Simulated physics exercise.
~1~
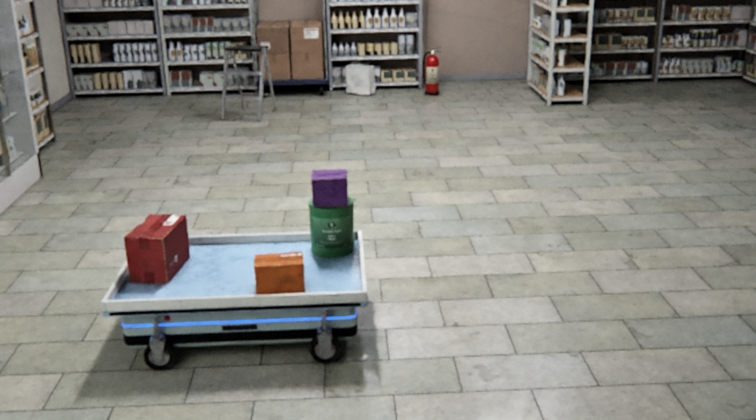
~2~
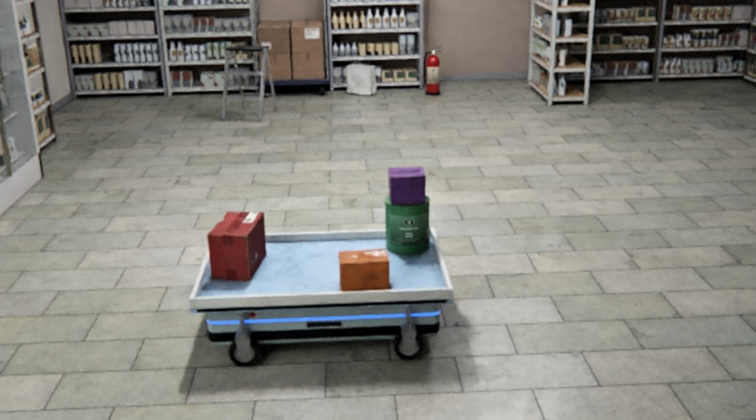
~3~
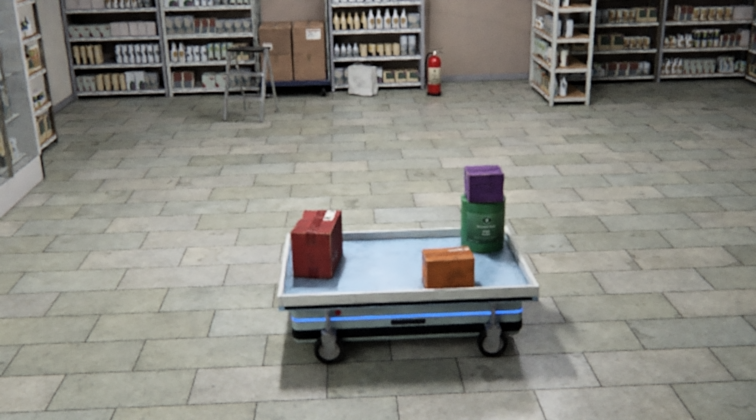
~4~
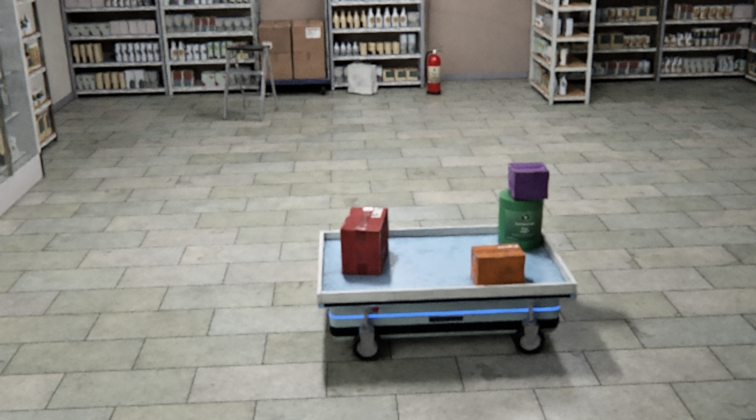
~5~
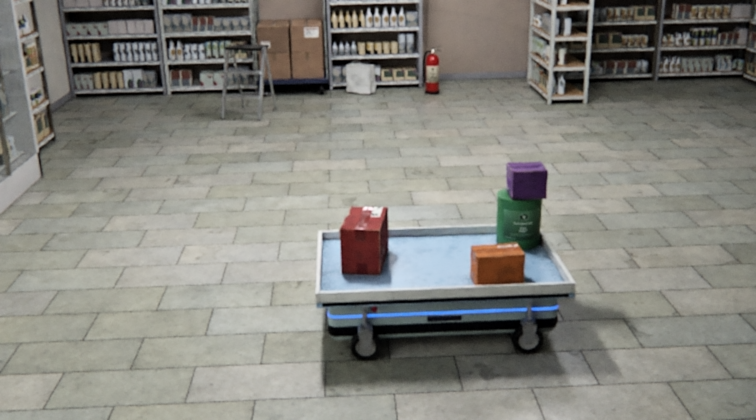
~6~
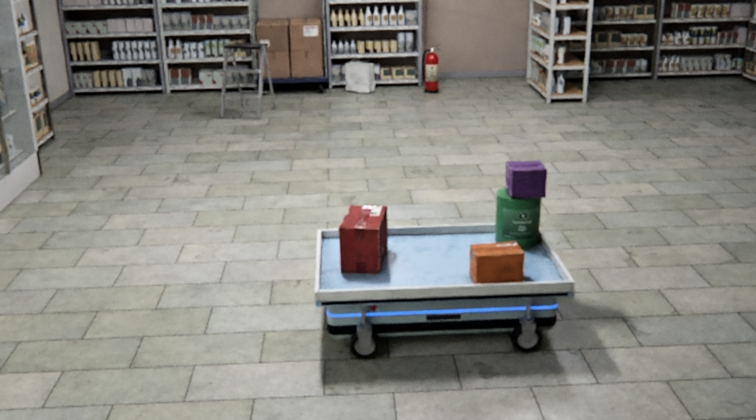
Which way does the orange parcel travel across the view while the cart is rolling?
The orange parcel moves to the right, riding along on the cart.
At first, a low wheeled cart stands out on the left side of a tiled floor, carrying a red box, an orange parcel, and a green pail with a purple box on top of it. The cart rolls to the right in a straight line, with shelves of bottles and a red fire extinguisher behind it. Its load rides along, and nothing tips over. Farther right, the cart comes to a halt. It then stays still, with the red box upright, the purple box still on the pail, and everything still aboard.
